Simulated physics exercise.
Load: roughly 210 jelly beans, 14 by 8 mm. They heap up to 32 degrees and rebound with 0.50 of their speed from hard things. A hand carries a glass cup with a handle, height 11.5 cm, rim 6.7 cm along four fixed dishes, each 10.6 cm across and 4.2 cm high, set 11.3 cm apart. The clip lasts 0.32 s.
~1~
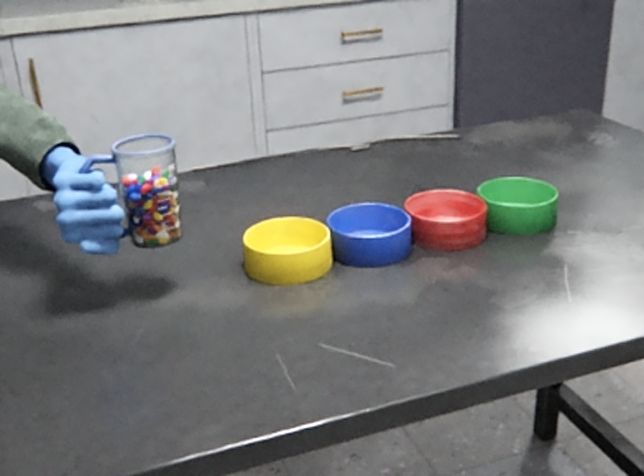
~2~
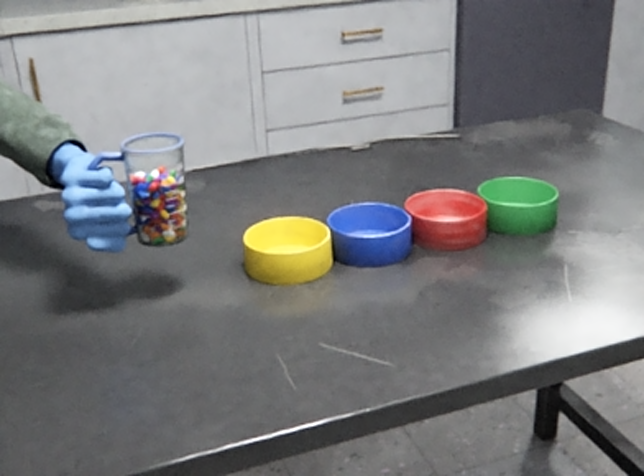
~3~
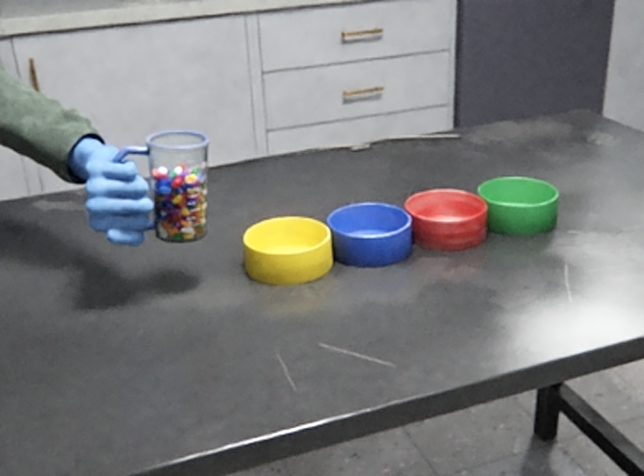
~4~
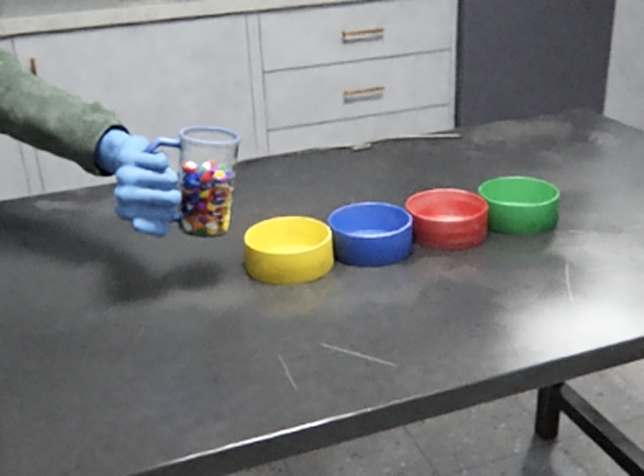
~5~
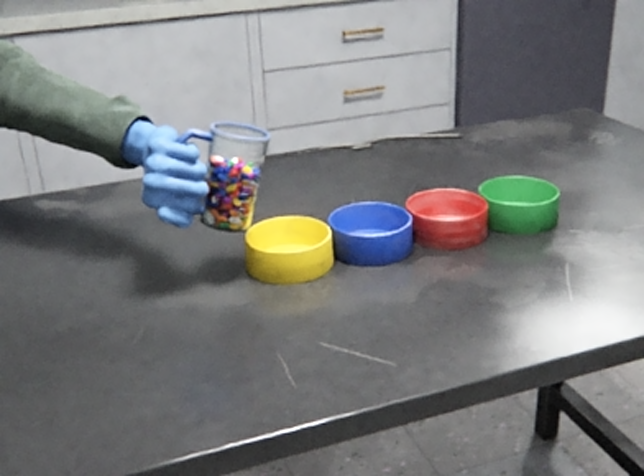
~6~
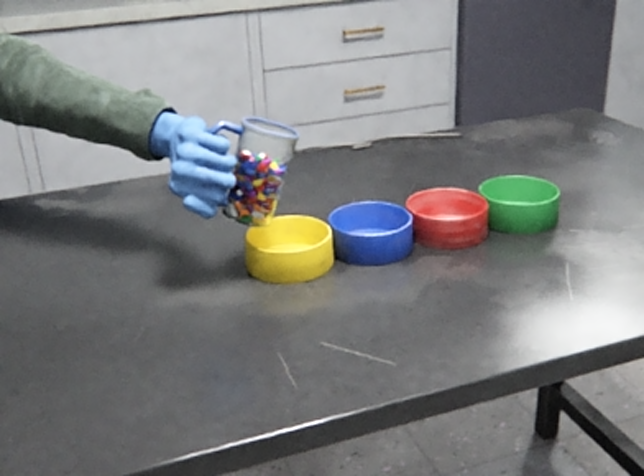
On a dark tabletop, a blue-gloved hand carrying a glass cup of jelly beans rightward to the yellow dish, gradually tilting it.
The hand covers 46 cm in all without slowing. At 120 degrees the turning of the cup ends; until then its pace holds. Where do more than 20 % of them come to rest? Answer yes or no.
Red no, blue no, green yes, yellow no, counter no.
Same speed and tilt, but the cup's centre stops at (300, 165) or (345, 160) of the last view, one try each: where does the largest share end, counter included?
Most goes to: Blue, then blue.
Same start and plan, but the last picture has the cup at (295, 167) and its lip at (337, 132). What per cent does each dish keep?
Red 0; blue 0; green 90; yellow 0.
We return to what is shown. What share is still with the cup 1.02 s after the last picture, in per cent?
Some 95 per cent of the load.
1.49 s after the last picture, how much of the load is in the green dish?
Near 70 per cent so far.
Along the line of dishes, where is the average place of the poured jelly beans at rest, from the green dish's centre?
About 2 cm to its right.
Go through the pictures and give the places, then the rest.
Cup at (150, 192), tilt 0 degrees, lip at (173, 141), moved 0.0 cm; middle of the pieces at (156, 207); yellow dish at (287, 235); blue dish at (369, 220); red dish at (445, 205); green dish at (517, 192), in the first picture.
Cup at (158, 191), tilt 1 degrees, lip at (181, 140), moved 0.8 cm; middle of the pieces at (163, 205), in the second picture.
Cup at (179, 187), tilt 5 degrees, lip at (206, 138), moved 3.3 cm; middle of the pieces at (183, 202), in the third picture.
Cup at (207, 183), tilt 10 degrees, lip at (238, 136), moved 6.5 cm; middle of the pieces at (209, 198), in the fourth picture.
Cup at (233, 178), tilt 15 degrees, lip at (268, 135), moved 9.7 cm; middle of the pieces at (234, 193), in the fifth picture.
Cup at (259, 173), tilt 20 degrees, lip at (296, 133), moved 12.8 cm; middle of the pieces at (258, 188); yellow dish at (288, 234); blue dish at (370, 218); red dish at (447, 204); green dish at (519, 190), in the sixth picture.
Then, 0.61 s after the last picture, tilt 67 degrees; cup holds 100 %.
Then, 1.02 s after the last picture, tilt 99 degrees; cup holds 95 %.
Then, 1.49 s after the last picture, tilt 120 degrees; cup holds 25 %, green 70 %.
In the end, red 0 %, blue 0 %, green 95 %, yellow 0 %, counter 5 %.
